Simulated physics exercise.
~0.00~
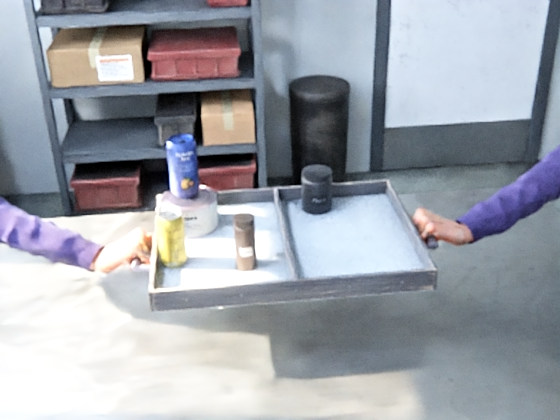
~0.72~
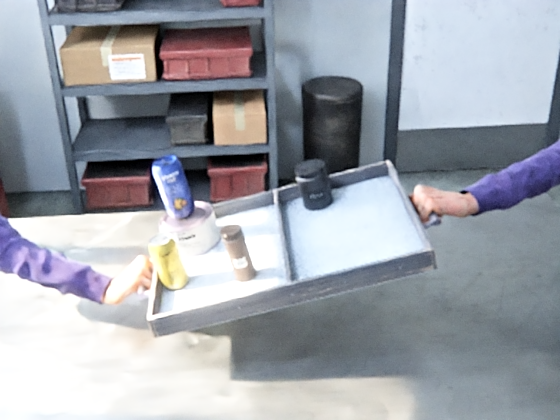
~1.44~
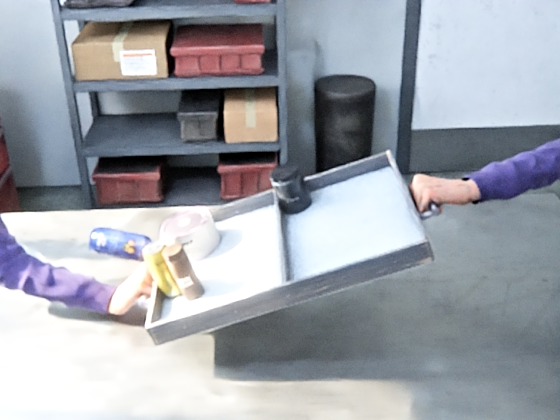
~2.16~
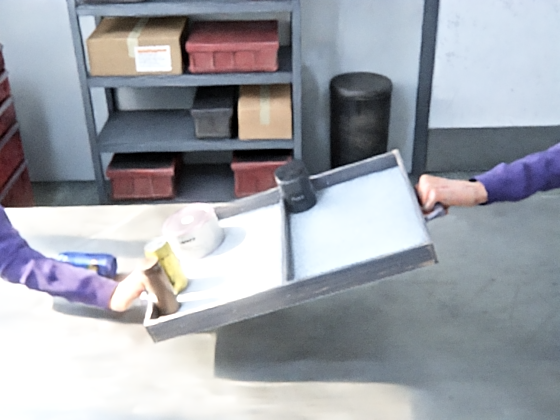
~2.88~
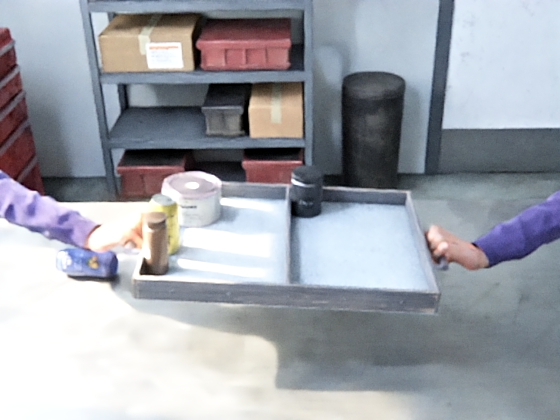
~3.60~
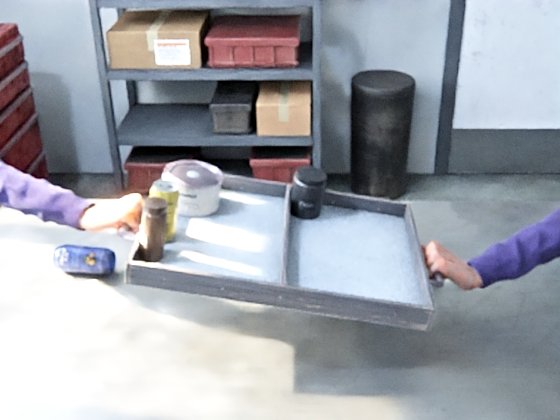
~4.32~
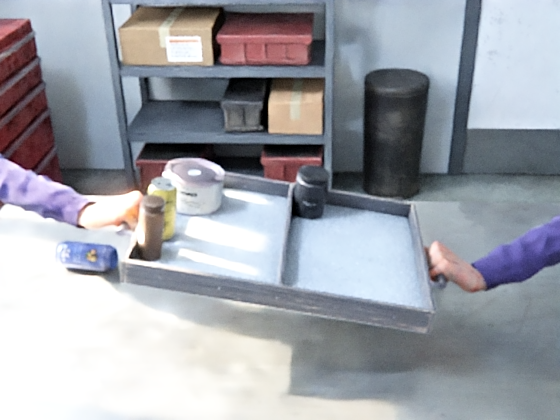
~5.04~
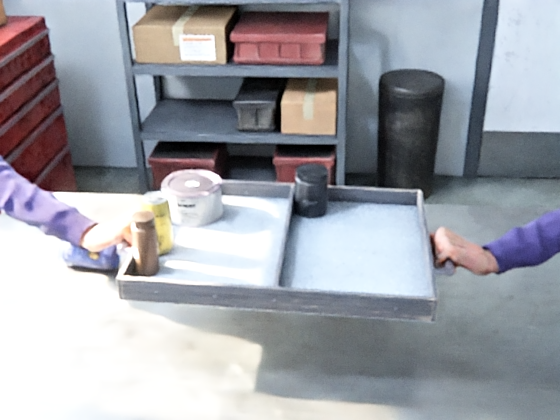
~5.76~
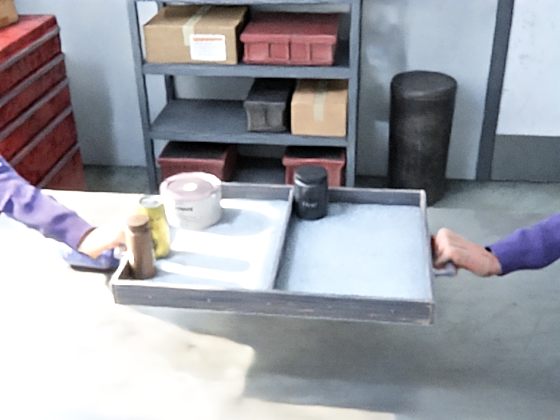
Tray held by two hands tipping down to the left, blue can toppling off, others sliding, then tilting back and levelling.
